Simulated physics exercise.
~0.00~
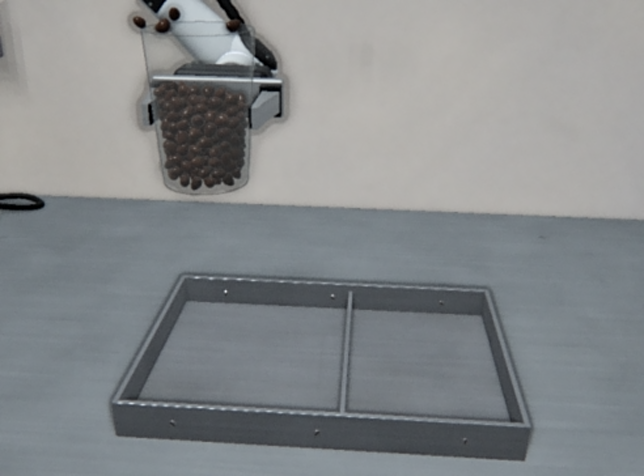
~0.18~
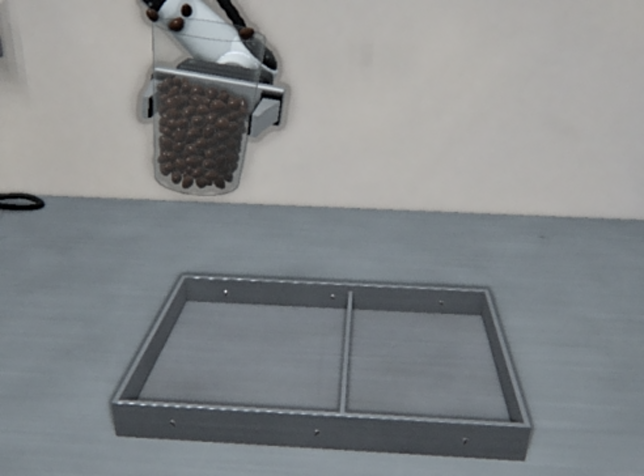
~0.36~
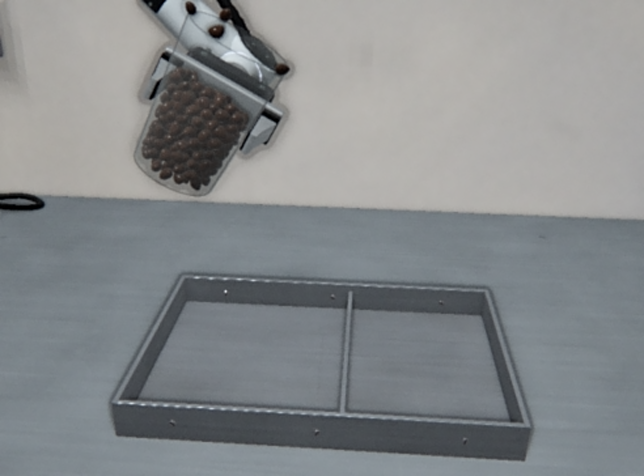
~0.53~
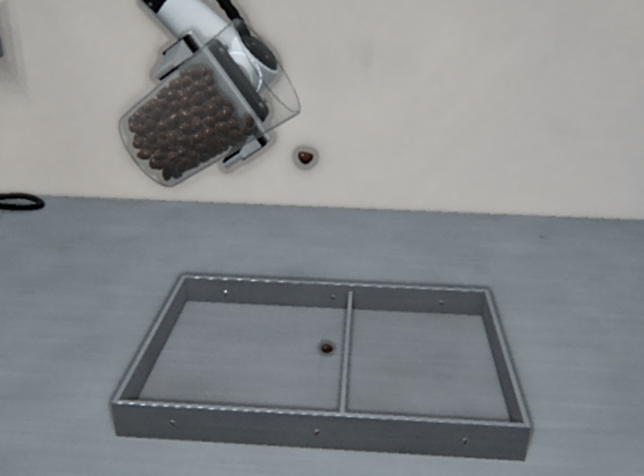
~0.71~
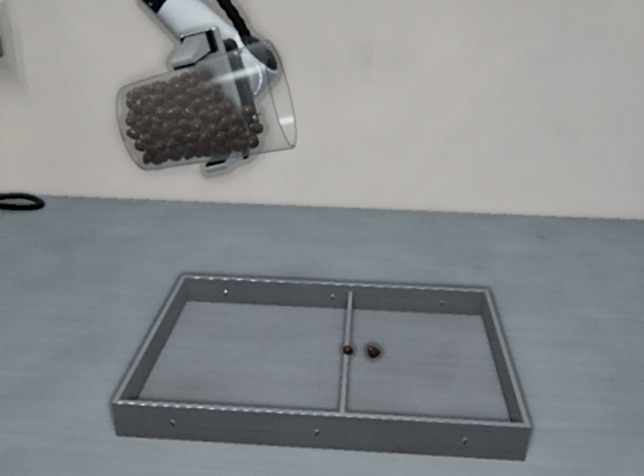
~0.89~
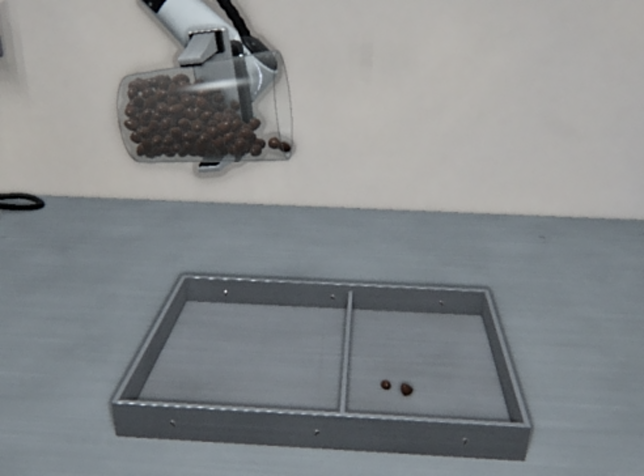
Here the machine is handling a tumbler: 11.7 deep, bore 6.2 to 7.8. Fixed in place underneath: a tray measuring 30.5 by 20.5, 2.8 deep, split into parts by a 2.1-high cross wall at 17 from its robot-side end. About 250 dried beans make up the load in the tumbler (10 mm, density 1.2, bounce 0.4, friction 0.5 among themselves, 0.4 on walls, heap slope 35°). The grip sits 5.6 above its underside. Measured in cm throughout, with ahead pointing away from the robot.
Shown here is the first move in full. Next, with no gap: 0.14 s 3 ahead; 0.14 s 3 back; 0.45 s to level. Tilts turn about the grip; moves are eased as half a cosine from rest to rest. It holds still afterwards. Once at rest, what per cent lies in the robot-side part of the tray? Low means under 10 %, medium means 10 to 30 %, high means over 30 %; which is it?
It is low.
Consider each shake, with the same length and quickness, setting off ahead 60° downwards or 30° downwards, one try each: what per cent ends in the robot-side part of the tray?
It comes to around 0 per cent on the first try and around 0 per cent on the second.
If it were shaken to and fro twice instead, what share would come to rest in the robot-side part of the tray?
It would come to about 15 %.
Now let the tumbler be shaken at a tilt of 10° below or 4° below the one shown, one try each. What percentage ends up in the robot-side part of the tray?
Estimates: 0 % then 0 %.
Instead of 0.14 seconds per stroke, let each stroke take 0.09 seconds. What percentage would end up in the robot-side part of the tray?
Estimate for that case: 5 %.
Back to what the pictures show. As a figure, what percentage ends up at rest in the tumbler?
Around 90 in a hundred.
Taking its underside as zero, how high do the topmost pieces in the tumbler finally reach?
I'd put it at close to 9.5 centimetres.
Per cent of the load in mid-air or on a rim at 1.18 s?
5 per cent.
By 1.18 s, tilted 83° forward, highest piece 24 above the table; 240 in the tumbler, 2 in the far-side part, 12 in flight or on a rim.
By 1.47 s, tilted 20° forward, highest piece 28 above the table; 234 in the tumbler, 10 in the robot-side part, 10 in the far-side part.
By 1.82 s, level, highest piece 27 above the table; 234 in the tumbler, 10 in the robot-side part, 10 in the far-side part.
By 2.87 s, level, highest piece 27 above the table; 234 in the tumbler, 10 in the robot-side part, 10 in the far-side part.
Final count, 234 in the tumbler, 10 in the robot-side part, 10 in the far-side part. That is 4 % in the robot-side part of the tray.
